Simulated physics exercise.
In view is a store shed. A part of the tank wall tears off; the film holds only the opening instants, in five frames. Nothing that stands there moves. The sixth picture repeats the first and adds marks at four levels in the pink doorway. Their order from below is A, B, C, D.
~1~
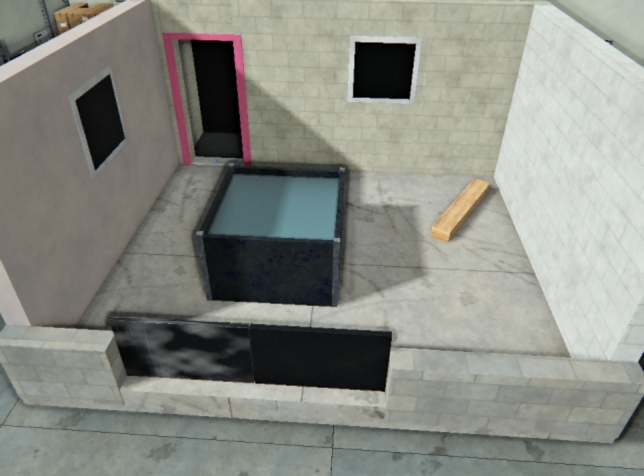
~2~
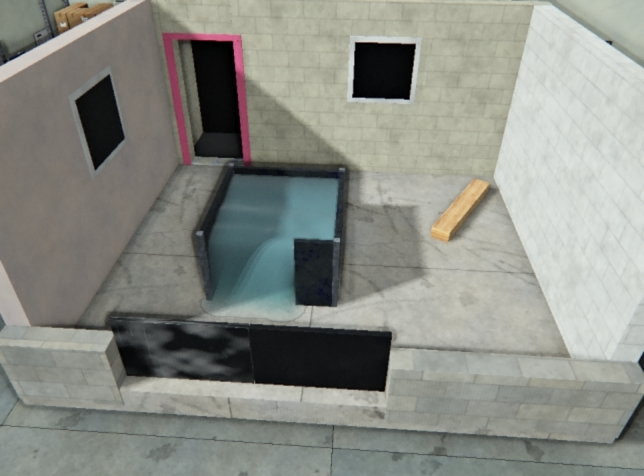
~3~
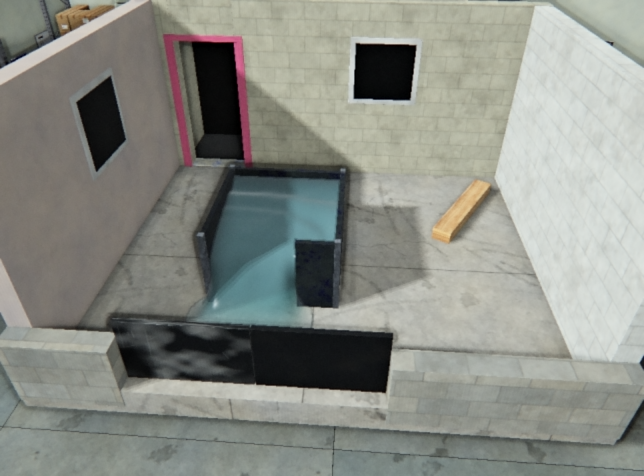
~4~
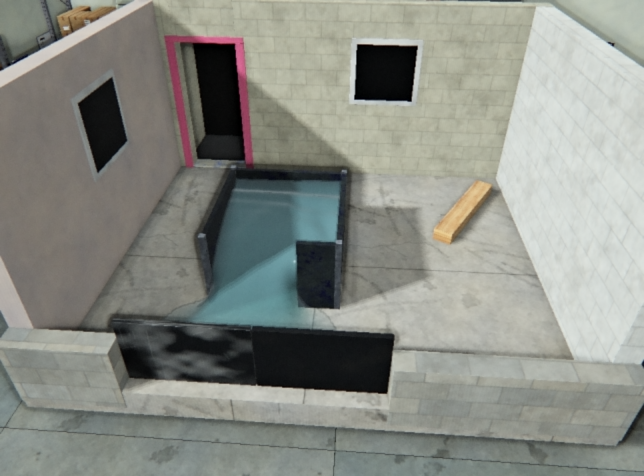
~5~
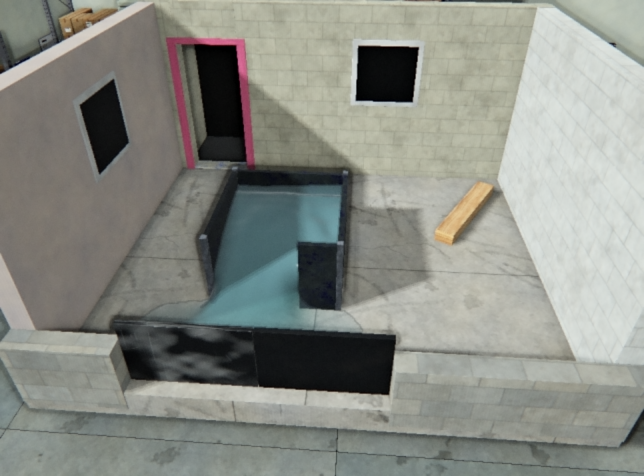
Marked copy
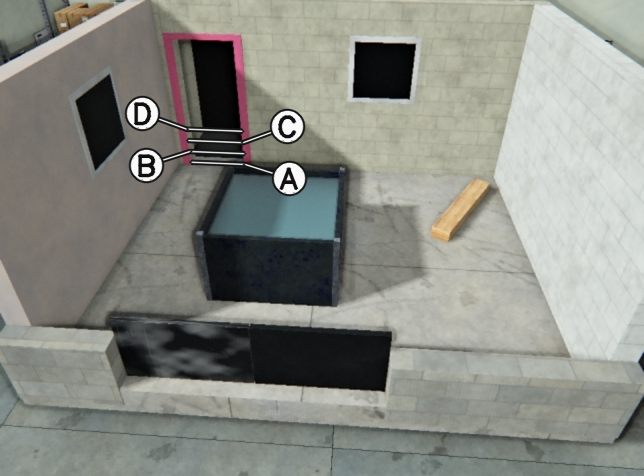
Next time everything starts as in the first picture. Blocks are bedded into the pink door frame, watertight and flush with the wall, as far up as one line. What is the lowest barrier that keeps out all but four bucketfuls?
The limit is B.
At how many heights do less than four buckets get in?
Three of the four.
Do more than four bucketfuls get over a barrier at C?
No.
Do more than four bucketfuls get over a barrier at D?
No.
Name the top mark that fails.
A it is.
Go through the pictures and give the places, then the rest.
Water in the tank at rest, its middle at (279, 206); foot of the pink doorway at (218, 165); shut gate at (251, 335).
Water covers 1 % of the ground and shows as far out as (298, 308).
Water covers 4 % of the ground and shows as far out as (298, 313).
Water covers 8 % of the ground and shows as far out as (186, 312).
Water covers 11 % of the ground and shows as far out as (189, 309).
On the marked copy, A at (218, 163); B at (217, 152); C at (215, 141); D at (214, 130); from the bottom up A, B, C, D.
Choosing A, dozens of bucketfuls pour in.
Choosing B, nothing gets over.
Choosing C, nothing gets over.
Choosing D, nothing gets over.
